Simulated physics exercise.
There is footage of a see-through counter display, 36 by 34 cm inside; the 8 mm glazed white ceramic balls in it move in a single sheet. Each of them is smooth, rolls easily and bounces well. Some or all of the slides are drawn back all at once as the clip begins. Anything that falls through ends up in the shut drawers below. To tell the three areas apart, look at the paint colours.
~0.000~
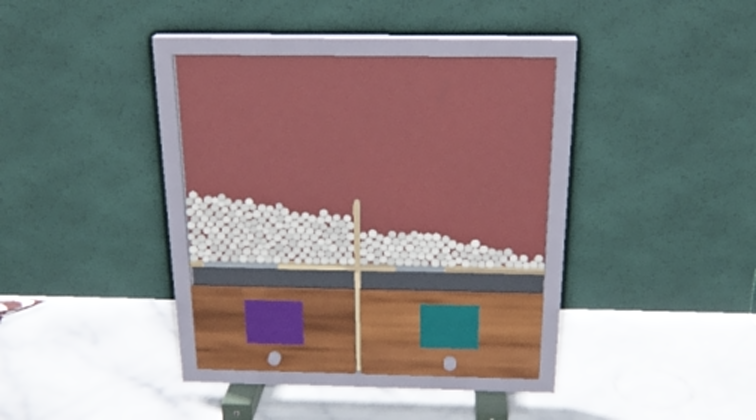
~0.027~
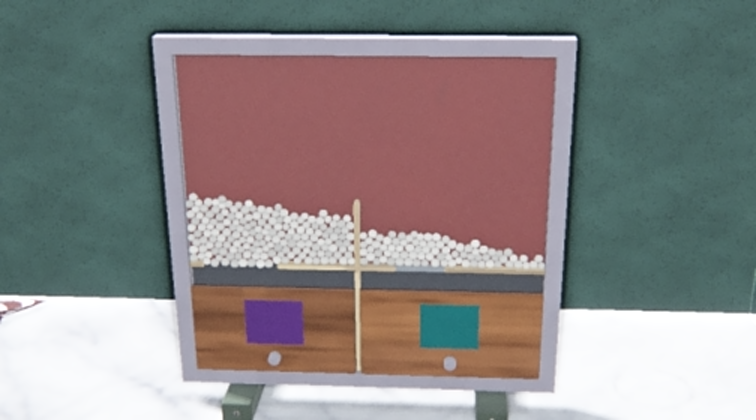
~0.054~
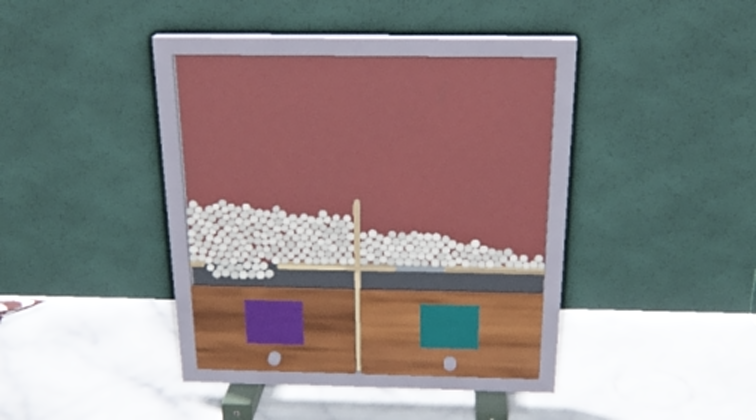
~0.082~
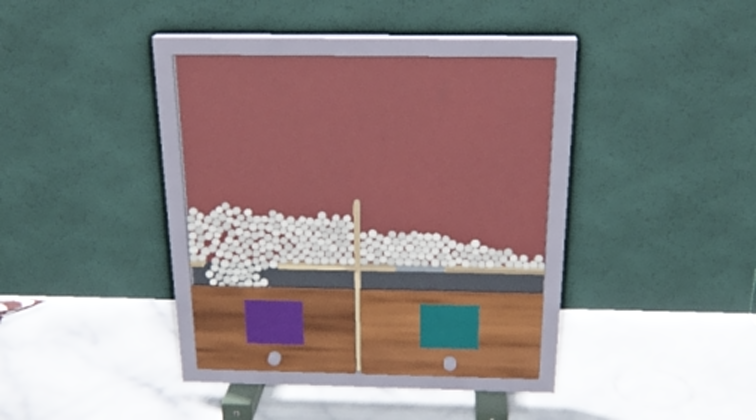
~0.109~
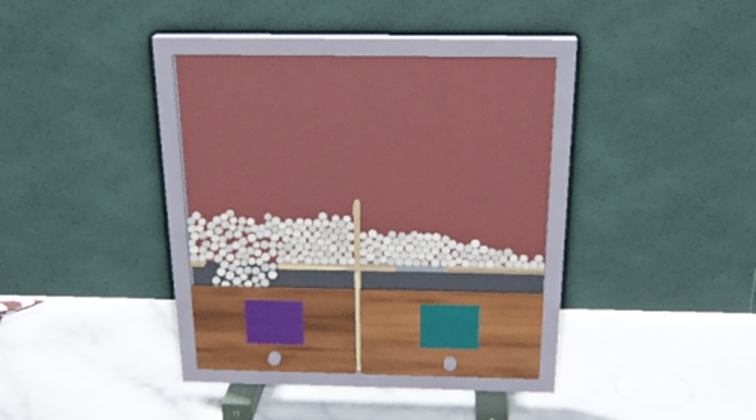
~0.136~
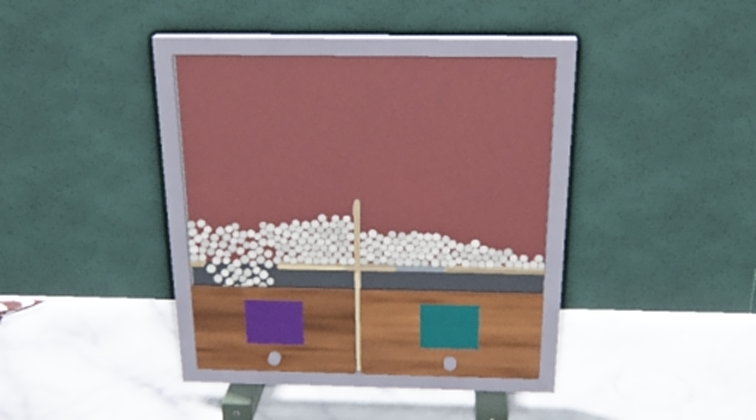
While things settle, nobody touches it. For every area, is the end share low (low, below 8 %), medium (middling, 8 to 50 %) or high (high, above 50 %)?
Red store: Medium; purple drawer: High; turquoise drawer: Low.
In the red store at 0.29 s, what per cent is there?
That comes to some 55 percent of the load.
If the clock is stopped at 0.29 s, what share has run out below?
Some 45 percent.
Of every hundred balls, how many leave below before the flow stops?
It comes to roughly 60 percent in the end.
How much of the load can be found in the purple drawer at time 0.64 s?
55 per cent.
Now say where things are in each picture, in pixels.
In the first picture, about 260 balls; balls' middle (321, 242); red (363, 76), purple (274, 323), turquoise (449, 327); slides (200, 263) to (282, 265), (392, 268) to (449, 269).
In the second picture, 1 of 2 slides gone; balls' middle (321, 242); 0 out.
In the third picture, balls' middle (321, 242); 14 out.
In the fourth picture, balls' middle (325, 248); 31 out.
In the fifth picture, balls' middle (333, 248); 48 out.
In the sixth picture, balls' middle (343, 249); 63 out; wall ends (357, 203).
After 0.29 s, 45 % are out; red 55 %, purple 45 %.
After 0.64 s, 55 % are out; red 45 %, purple 55 %.
After 1.34 s, 60 % are out; red 40 %, purple 60 %.
Settled by 2.3 s, 60 % are out; red 40 %, purple 60 %, turquoise 0 %.
